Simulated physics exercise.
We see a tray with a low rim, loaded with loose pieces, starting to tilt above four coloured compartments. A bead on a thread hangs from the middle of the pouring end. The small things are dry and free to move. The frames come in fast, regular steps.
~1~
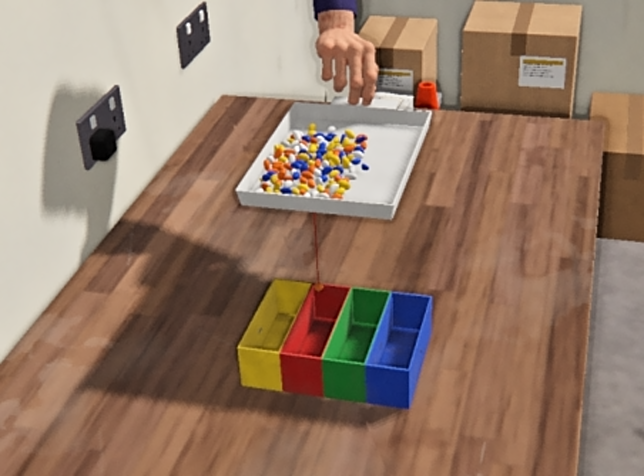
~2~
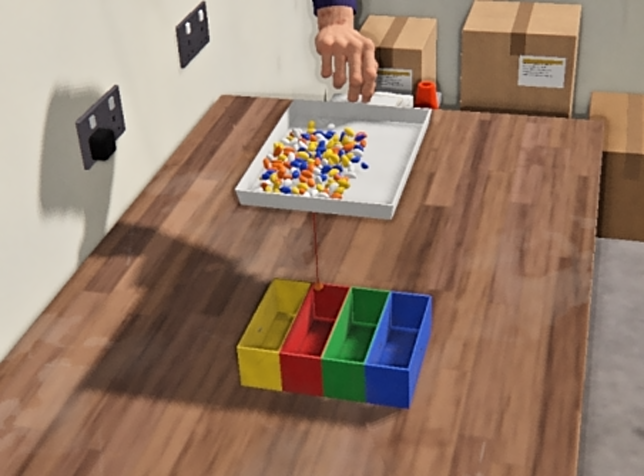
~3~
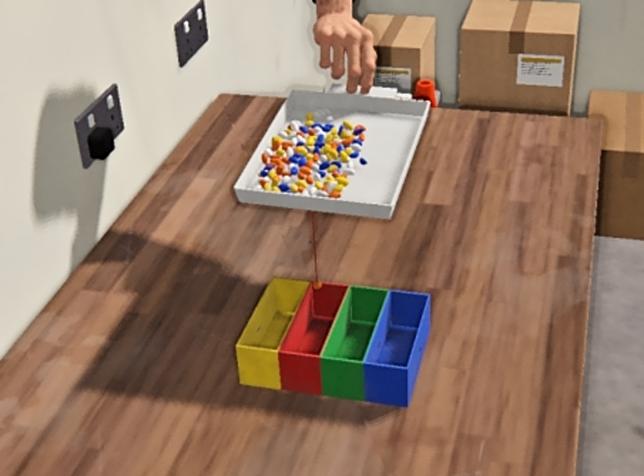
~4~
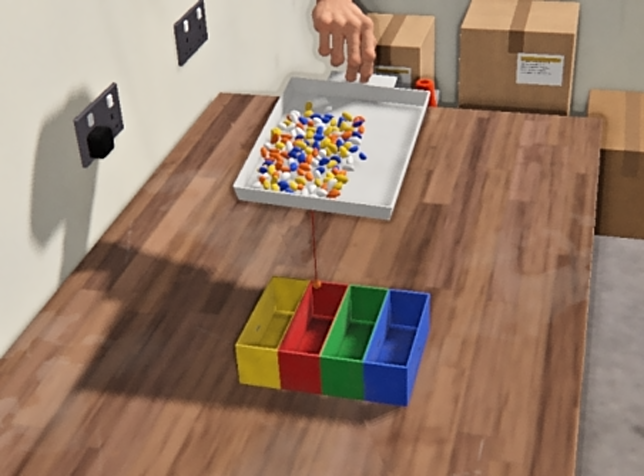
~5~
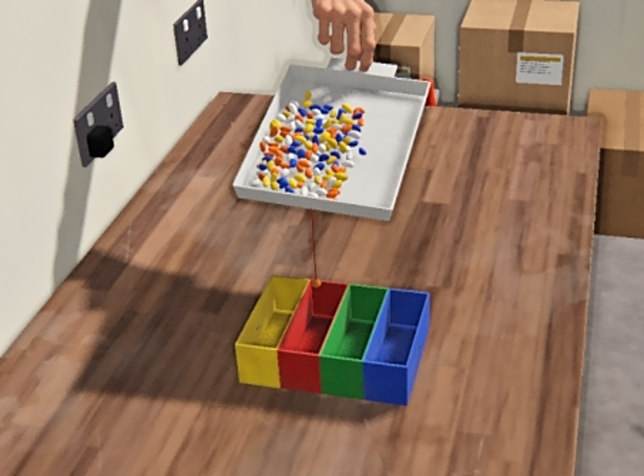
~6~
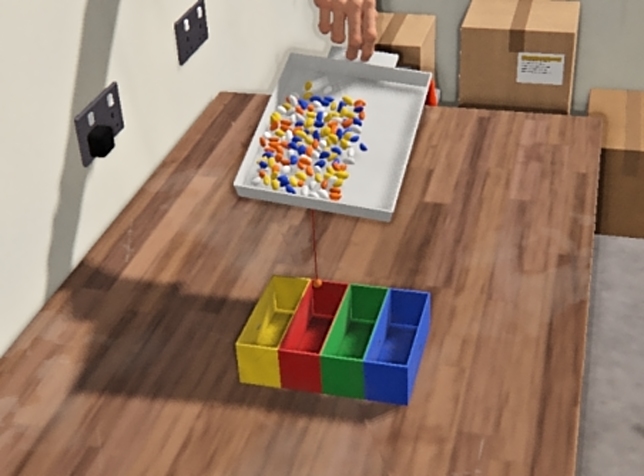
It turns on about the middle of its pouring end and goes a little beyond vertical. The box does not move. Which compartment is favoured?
It favours the green compartment.
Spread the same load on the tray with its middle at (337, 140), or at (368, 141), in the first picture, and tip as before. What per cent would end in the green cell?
The first gives 40 %, the second 40 %.
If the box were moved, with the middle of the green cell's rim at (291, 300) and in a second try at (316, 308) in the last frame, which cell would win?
At the first place blue, at the second the cell in blue.
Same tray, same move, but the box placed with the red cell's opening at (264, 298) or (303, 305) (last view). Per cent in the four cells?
The first gives 60 %, the second 100 %.
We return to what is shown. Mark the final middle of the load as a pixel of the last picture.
At about (347, 358).
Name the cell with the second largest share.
Next in line is red.
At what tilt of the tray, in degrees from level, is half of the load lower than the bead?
At about 115°.
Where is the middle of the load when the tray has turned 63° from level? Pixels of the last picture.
Near (327, 170).
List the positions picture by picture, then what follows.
In the first picture, corners of the pouring end at (240, 189) and (391, 203), level; middle of the load at (312, 165), jelly beans; bead on its thread at (319, 287); yellow cell at (260, 365); red cell at (302, 371); green cell at (344, 377); blue cell at (388, 383).
In the second picture, corners of the pouring end at (240, 188) and (390, 203), level; middle of the load at (311, 163).
In the third picture, corners of the pouring end at (238, 186) and (389, 203), tipped barely, lowest at the right corner; middle of the load at (310, 158).
In the fourth picture, corners of the pouring end at (238, 185) and (389, 205), tipped a little, lowest at the right corner; middle of the load at (309, 152).
In the fifth picture, corners of the pouring end at (237, 183) and (389, 207), tipped a little, lowest at the right corner; middle of the load at (309, 147).
In the sixth picture, corners of the pouring end at (238, 183) and (390, 209), tipped clearly, lowest at the right corner; middle of the load at (309, 142); yellow cell at (258, 362); red cell at (300, 368); green cell at (343, 373); blue cell at (386, 379).
Soon after the last picture, tray tipped steeply; all on the tray.
A little later, tray tipped past a quarter turn; nearly all on the tray; a stray few in the blue cell; a stray few in the green cell; a stray few falling or outside the box.
Later still, tray tipped past a quarter turn; about half in the green cell; about a quarter in the red cell; about a quarter in the blue cell; a small part in the yellow cell; a stray few falling or outside the box.
At rest, tray tipped past a quarter turn; about half in the green cell; about a quarter in the red cell; about a quarter in the blue cell; a small part in the yellow cell; a stray few outside the box.
